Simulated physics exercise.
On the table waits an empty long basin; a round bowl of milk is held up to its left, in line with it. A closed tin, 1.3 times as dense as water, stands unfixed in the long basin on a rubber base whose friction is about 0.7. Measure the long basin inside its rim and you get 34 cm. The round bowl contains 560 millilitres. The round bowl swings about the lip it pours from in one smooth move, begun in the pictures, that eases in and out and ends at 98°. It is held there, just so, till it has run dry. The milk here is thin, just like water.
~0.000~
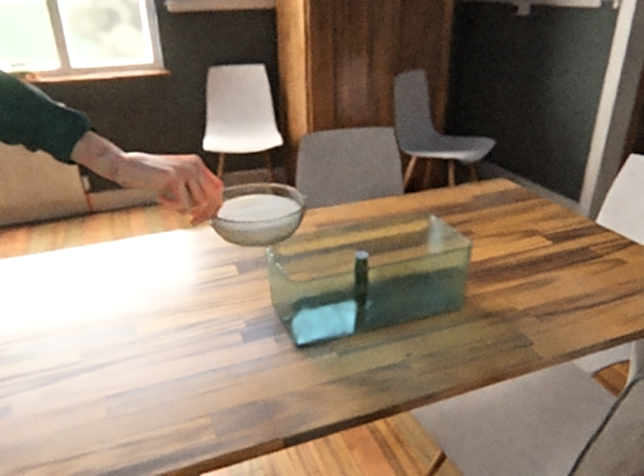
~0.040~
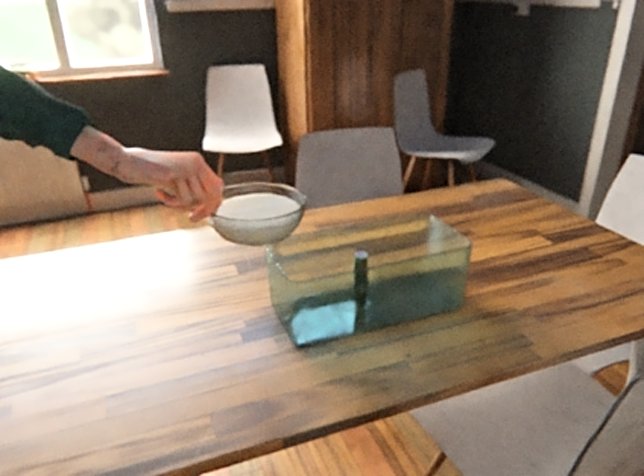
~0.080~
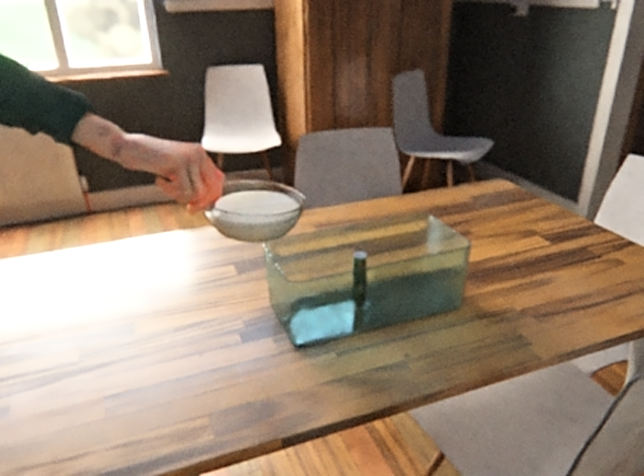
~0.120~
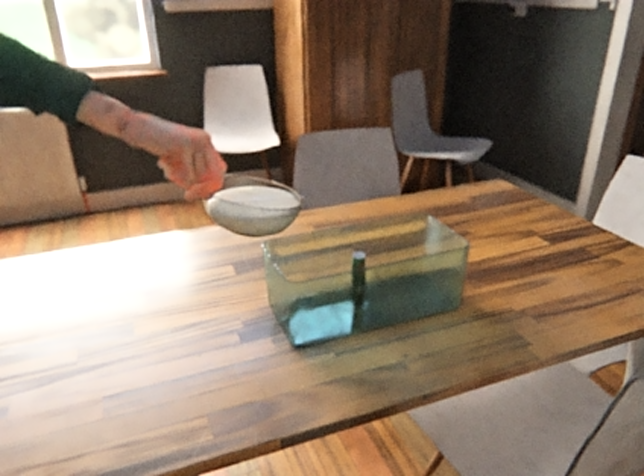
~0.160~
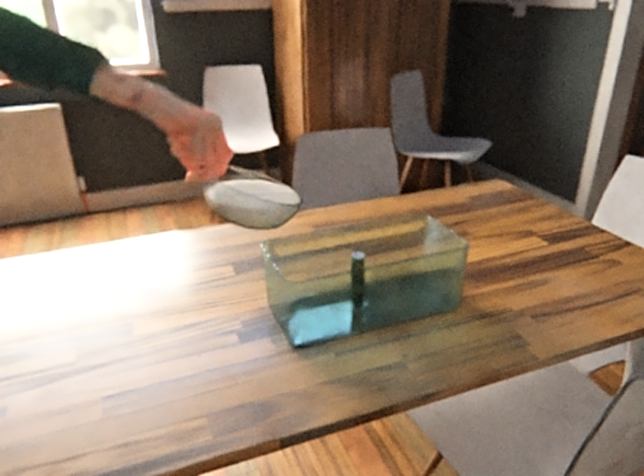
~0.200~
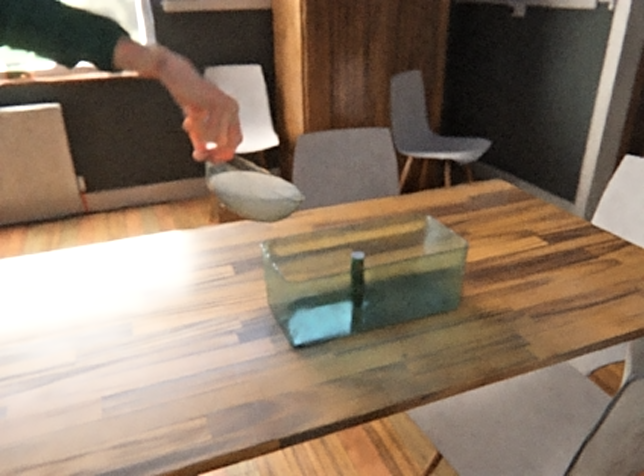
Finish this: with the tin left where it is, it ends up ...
It ends up standing.
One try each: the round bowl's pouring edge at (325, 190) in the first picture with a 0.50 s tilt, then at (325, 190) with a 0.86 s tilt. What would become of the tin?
First it tips over; then it stays on its base.
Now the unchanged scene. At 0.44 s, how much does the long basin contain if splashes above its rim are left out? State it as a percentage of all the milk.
Roughly 10 per cent.
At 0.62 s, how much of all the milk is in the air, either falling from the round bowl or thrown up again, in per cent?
Around 5 percent of the liquid.
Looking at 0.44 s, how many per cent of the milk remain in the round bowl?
Fraction remaining: Approx. 18 per cent.
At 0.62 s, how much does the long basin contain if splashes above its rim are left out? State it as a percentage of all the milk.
I reckon close to 94 per cent.
After 0.44 s the tilt is 95° and 18 per cent is still to pour; the tin stands where it began.
After 0.62 s the tilt is 98° and 0 per cent is still to pour; the tin stands where it began.
After 0.80 s the tilt is 98° and 0 per cent is still to pour; the tin stands where it began.
After 1.00 s the tilt is 98° and 0 per cent is still to pour; the tin stands where it began.
In the end the tin stands where it began.
